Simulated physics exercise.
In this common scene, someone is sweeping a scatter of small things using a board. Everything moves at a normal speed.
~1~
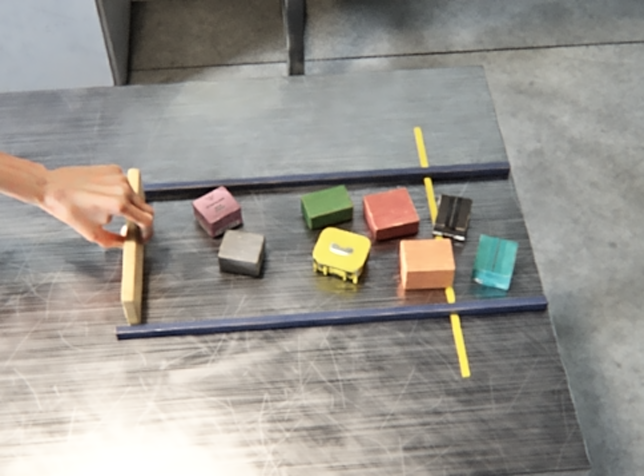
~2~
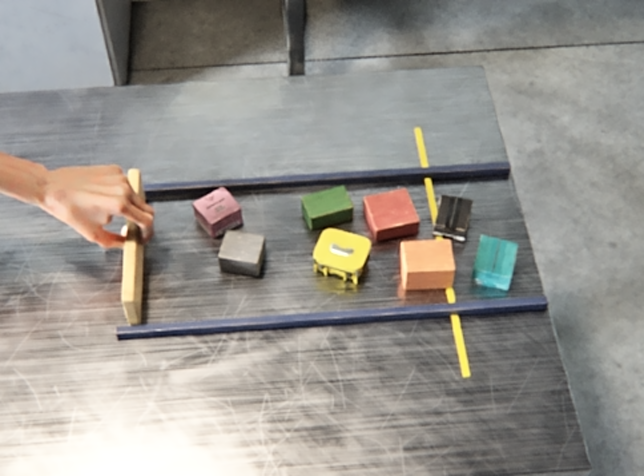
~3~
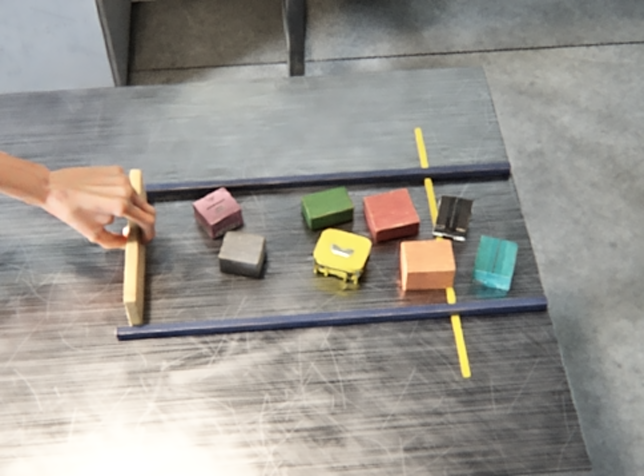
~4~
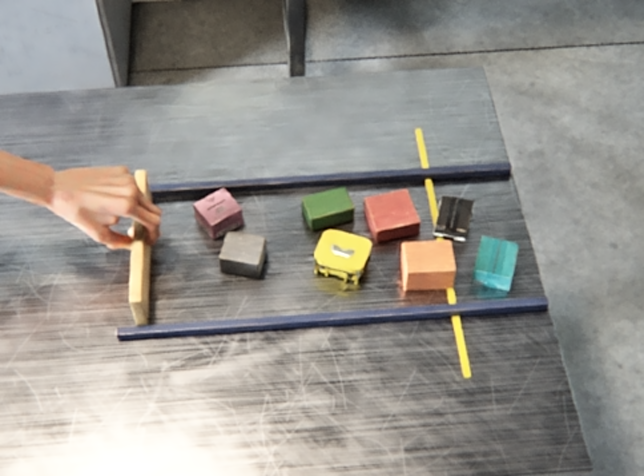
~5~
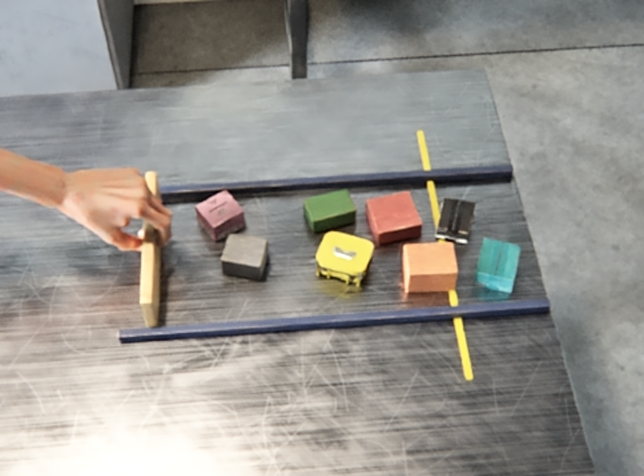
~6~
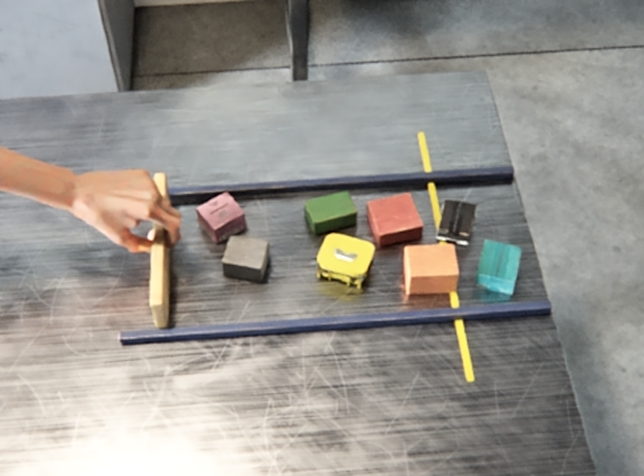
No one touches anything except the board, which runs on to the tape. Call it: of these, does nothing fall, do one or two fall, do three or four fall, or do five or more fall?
Three or four fall.
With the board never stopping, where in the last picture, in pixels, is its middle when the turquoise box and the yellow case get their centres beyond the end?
The middle is at (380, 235) when it's the turquoise box, and at (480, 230) when it's the yellow case.
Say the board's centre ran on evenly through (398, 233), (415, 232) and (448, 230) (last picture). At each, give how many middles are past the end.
The counts would come out as 1, 1 and 3.
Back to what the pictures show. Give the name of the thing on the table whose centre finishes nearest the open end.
That would be the red block.
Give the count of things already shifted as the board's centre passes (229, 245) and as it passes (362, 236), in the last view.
Counting first: 2, next 8.
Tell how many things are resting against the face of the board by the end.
2 are in contact with it.
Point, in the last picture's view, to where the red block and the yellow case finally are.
The red block ends at (516, 220) and the yellow case at (512, 259).
A little later, none off yet; turquoise box at rest near (499, 267); black box at rest near (456, 222); orange block at rest near (431, 269).
Next, none off yet; turquoise box shifted a little near (520, 269); black box shifted about its own width near (500, 229); orange block shifted about its own width near (474, 274).
When it is over, the number that fall off is three or four; down, orange block, black box and turquoise box.
